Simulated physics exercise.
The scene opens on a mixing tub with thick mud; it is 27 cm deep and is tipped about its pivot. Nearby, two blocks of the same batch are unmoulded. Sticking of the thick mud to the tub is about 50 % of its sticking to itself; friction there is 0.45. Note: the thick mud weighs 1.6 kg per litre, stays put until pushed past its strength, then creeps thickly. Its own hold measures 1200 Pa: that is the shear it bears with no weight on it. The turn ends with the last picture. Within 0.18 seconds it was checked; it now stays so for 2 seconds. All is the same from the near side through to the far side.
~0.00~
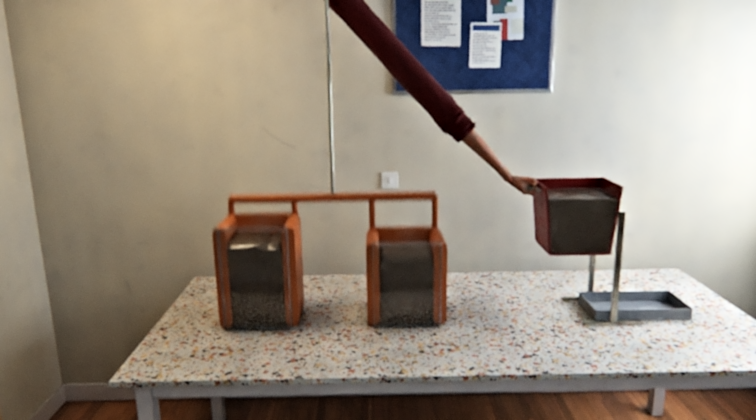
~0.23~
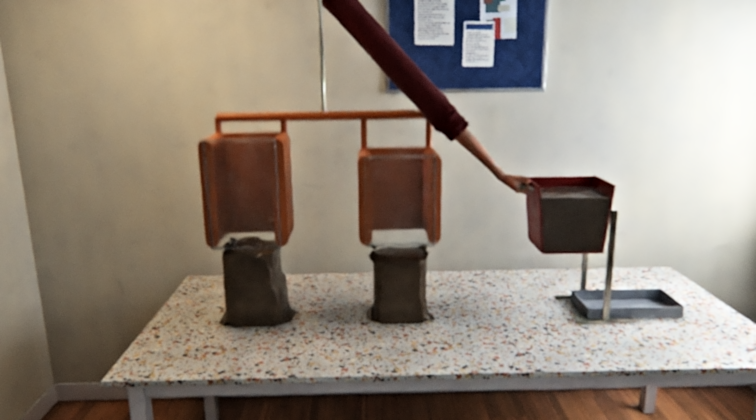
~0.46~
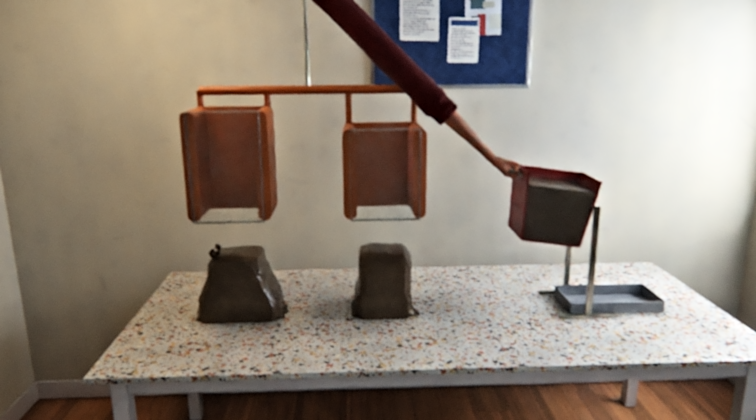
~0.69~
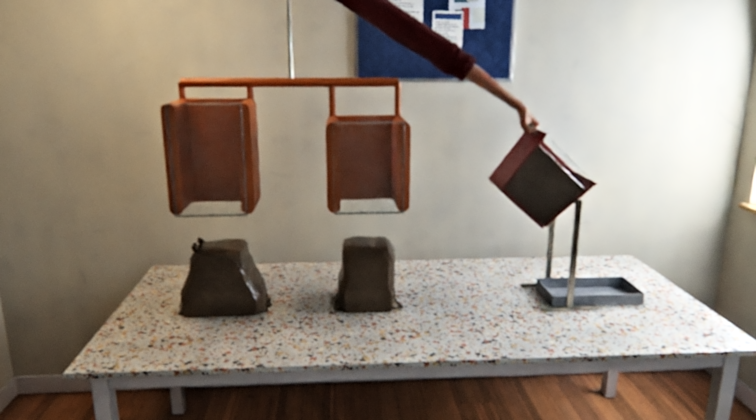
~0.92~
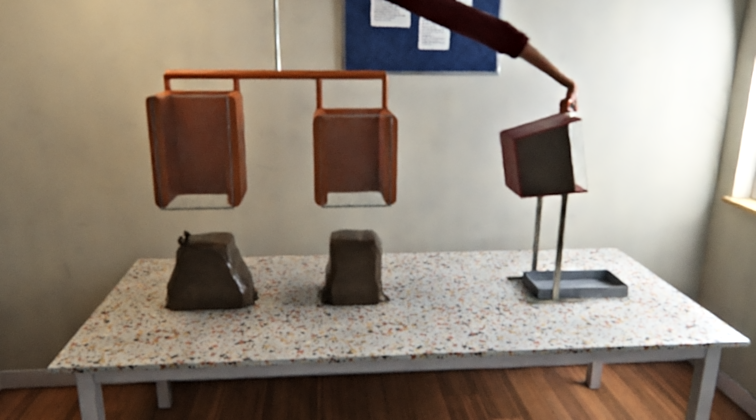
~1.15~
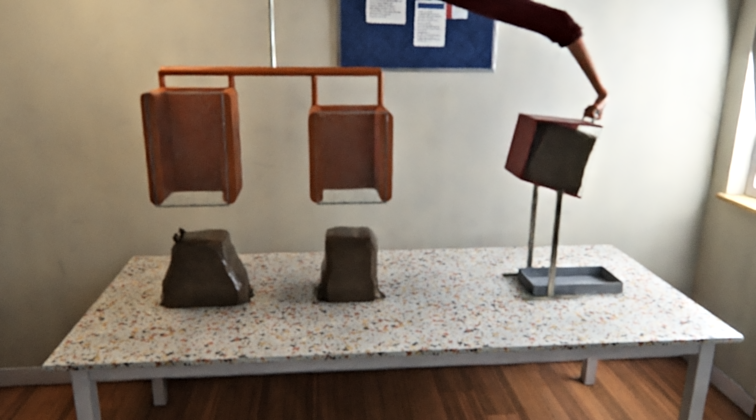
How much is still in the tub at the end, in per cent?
Around 0 percent.
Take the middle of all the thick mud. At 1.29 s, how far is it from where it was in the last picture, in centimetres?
Measured shift, roughly 7 cm.
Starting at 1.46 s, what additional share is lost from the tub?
It works out to some 40 per cent of the load.
After 1.29 s, the tub is at 102 degrees and holds 79 %.
After 1.46 s, the tub is at 102 degrees and holds 38 %.
After 1.63 s, the tub is at 102 degrees and holds 0 %.
After 1.80 s, the tub is at 102 degrees and holds 0 %.
After 3.15 s, the tub is at 102 degrees and holds 0 %.
